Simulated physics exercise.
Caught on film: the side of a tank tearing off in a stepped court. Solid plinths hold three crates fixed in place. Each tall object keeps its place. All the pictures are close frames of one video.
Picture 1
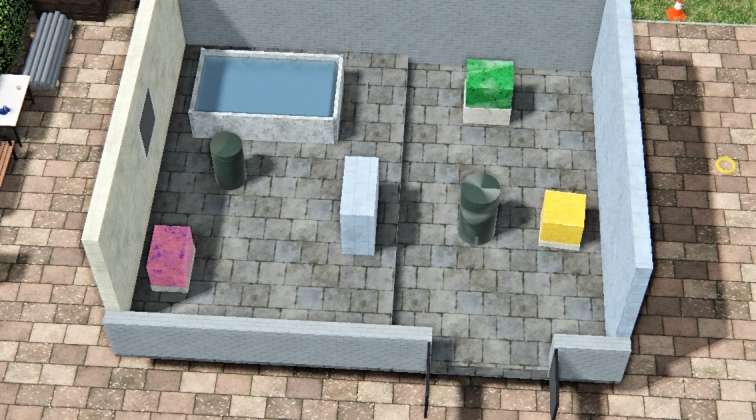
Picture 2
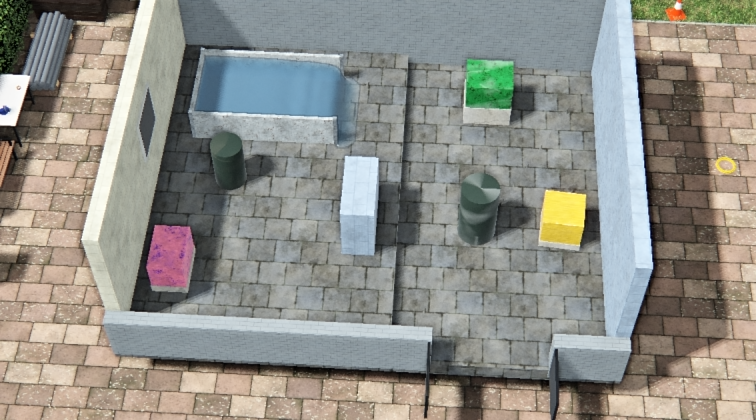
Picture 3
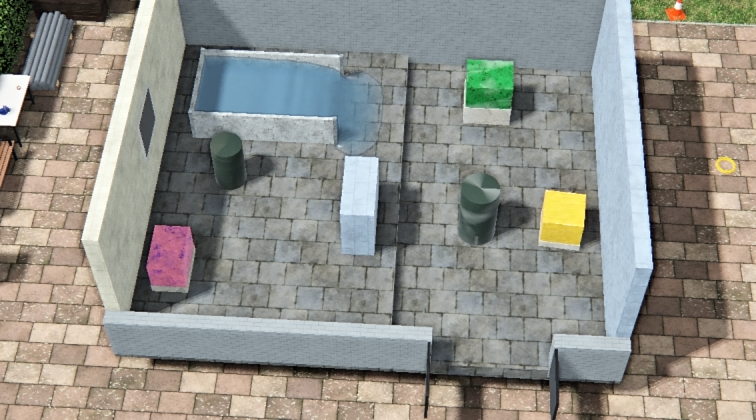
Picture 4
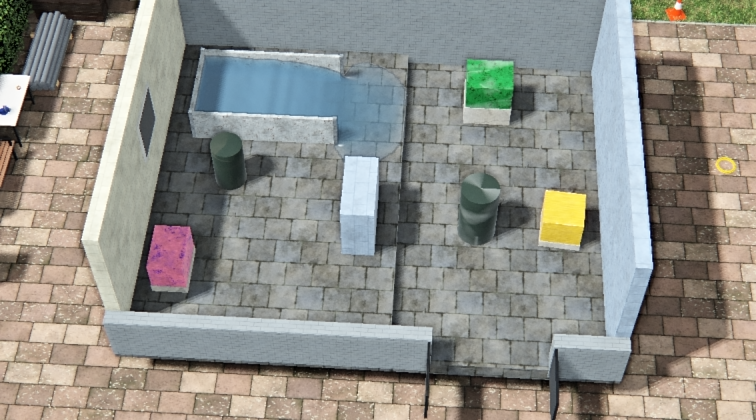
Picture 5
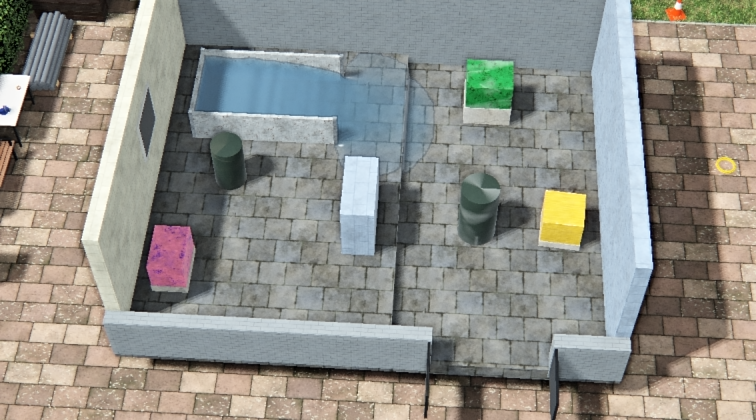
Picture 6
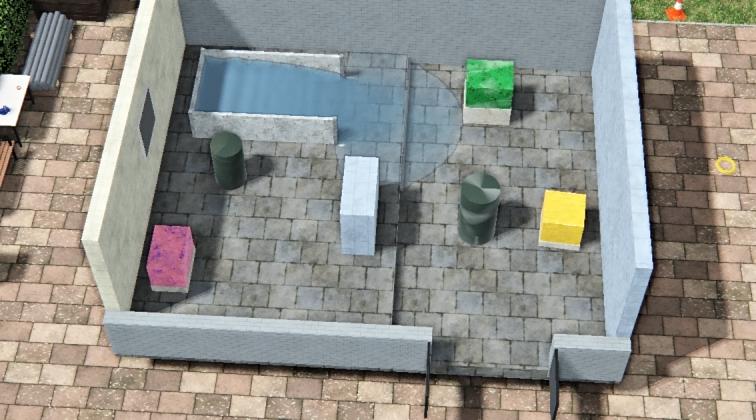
In a walled, paved court, the right side of a water-filled tank gave way, and water poured out, spreading rightward across the stones past the pale block and toward the green box.
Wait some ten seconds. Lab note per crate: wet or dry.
In the end the yellow crate has water on it afterwards. The green crate has no water on it afterwards. The pink crate has no water on it afterwards.
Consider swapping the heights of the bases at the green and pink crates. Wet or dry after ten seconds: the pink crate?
Outcome for pink: It is left untouched.
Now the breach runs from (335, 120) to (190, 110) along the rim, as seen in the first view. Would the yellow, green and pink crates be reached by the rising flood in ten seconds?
Going through them, the yellow is never reached, the green is never reached and the pink gets reached.
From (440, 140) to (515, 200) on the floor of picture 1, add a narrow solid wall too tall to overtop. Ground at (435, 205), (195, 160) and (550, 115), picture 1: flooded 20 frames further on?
As listed: Awash, dry, awash.
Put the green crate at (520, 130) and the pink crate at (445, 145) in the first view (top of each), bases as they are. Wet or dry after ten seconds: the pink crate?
The pink crate simply gets reached.
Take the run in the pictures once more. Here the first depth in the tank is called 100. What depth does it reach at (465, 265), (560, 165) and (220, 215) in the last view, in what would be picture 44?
About 4, 18 and 0 percent, in that order.
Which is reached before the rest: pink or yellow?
That's the yellow-painted one.
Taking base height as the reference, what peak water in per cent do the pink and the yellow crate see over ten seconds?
0 and 180 per cent, in that order.
A moment on, water covers 25 % of the floor; the yellow crate not reached, the green crate water round its plinth, the pink crate not reached.
Next, water covers 35 % of the floor; the yellow crate water round its plinth, the green crate water round its plinth, the pink crate not reached.
Then, water covers 50 % of the floor; the yellow crate water round its plinth, the green crate water round its plinth, the pink crate not reached.
Later, water covers 55 % of the floor; the yellow crate water round its plinth, the green crate water round its plinth, the pink crate not reached.
In the end, water covers 55 % of the floor; the yellow crate was topped, the green crate stayed above the water, the pink crate stayed above the water.
